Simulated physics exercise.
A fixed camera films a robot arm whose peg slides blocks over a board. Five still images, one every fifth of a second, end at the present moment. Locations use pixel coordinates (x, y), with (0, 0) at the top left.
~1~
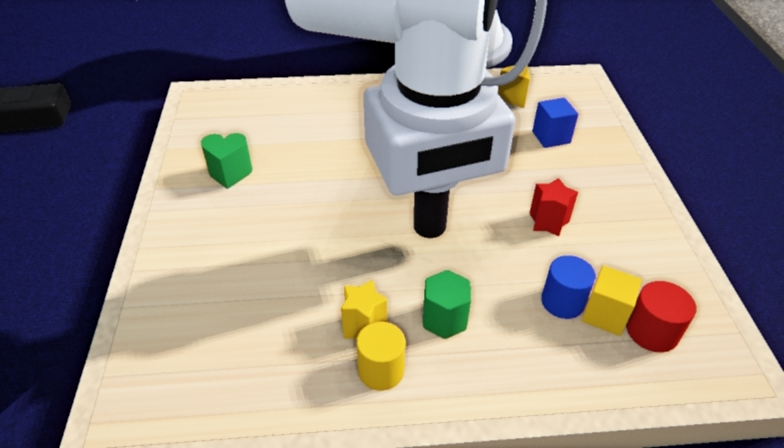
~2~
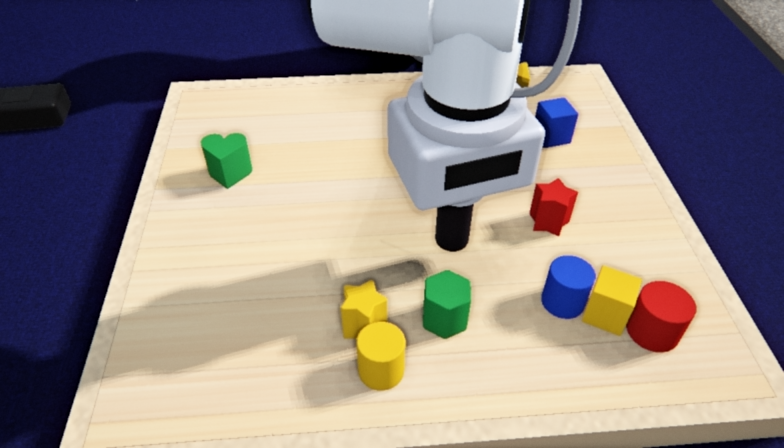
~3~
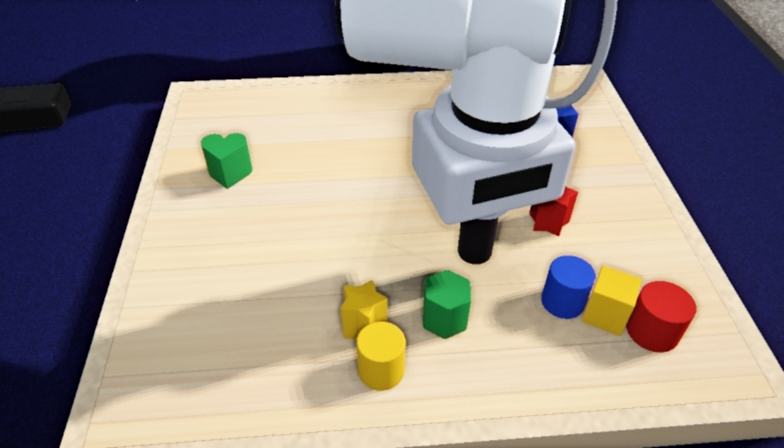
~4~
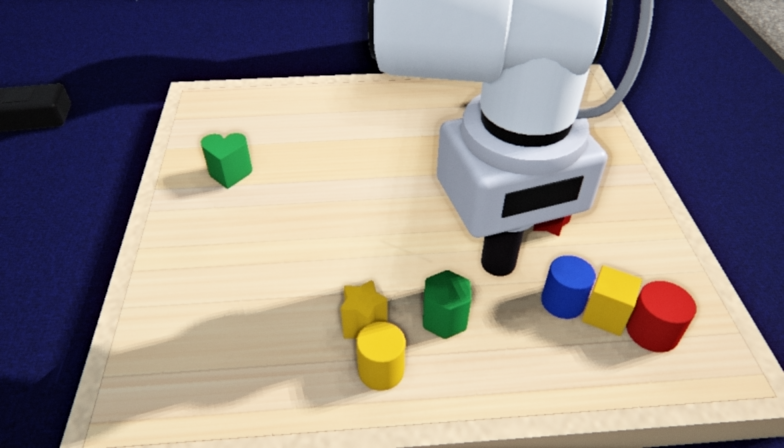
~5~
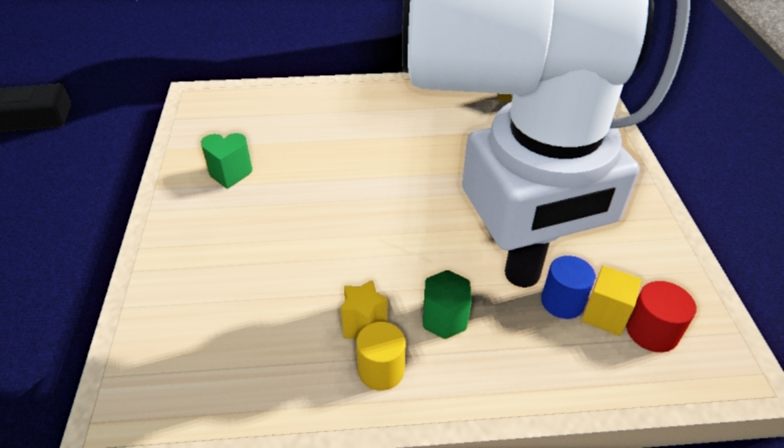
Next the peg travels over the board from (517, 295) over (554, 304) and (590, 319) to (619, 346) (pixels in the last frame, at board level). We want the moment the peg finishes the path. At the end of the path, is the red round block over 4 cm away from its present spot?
It seems so.
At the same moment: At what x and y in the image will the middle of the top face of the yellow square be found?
At the end it should sit near (700, 286).
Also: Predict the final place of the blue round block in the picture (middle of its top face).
I'd say the blue round block ends with its top centre at (648, 283).
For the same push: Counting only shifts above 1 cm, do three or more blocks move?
It seems so.
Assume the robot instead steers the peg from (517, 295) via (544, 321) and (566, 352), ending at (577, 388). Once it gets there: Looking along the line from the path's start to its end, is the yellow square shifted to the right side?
The answer is no.
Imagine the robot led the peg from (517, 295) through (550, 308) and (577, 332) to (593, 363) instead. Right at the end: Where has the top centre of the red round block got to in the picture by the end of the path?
The answer is (716, 311).
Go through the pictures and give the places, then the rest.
In the first frame, peg tip at (430, 228); block tops, green hexagonal block at (448, 288); blue round block at (573, 271); yellow square at (618, 284); red round block at (668, 301).
In the second frame, peg at (452, 241); blocks unchanged.
In the third frame, peg at (474, 253); blocks unchanged.
In the fourth frame, peg at (498, 265); blocks unchanged.
In the fifth frame, peg at (522, 276); green hexagonal block at (448, 288); blue round block at (573, 271); yellow square at (618, 284); red round block at (668, 301).
On the path given first. One third of the way, peg at (561, 285); blue round block at (607, 276); yellow square at (653, 288); red round block at (701, 310).
Two thirds of the way, peg at (598, 301); blue round block at (641, 281); yellow square at (691, 287); red round block at (737, 319).
At the end, peg at (628, 327); green hexagonal block in place; blue round block at (648, 283); yellow square at (700, 286), turned 15° clockwise; red round block at (743, 320).
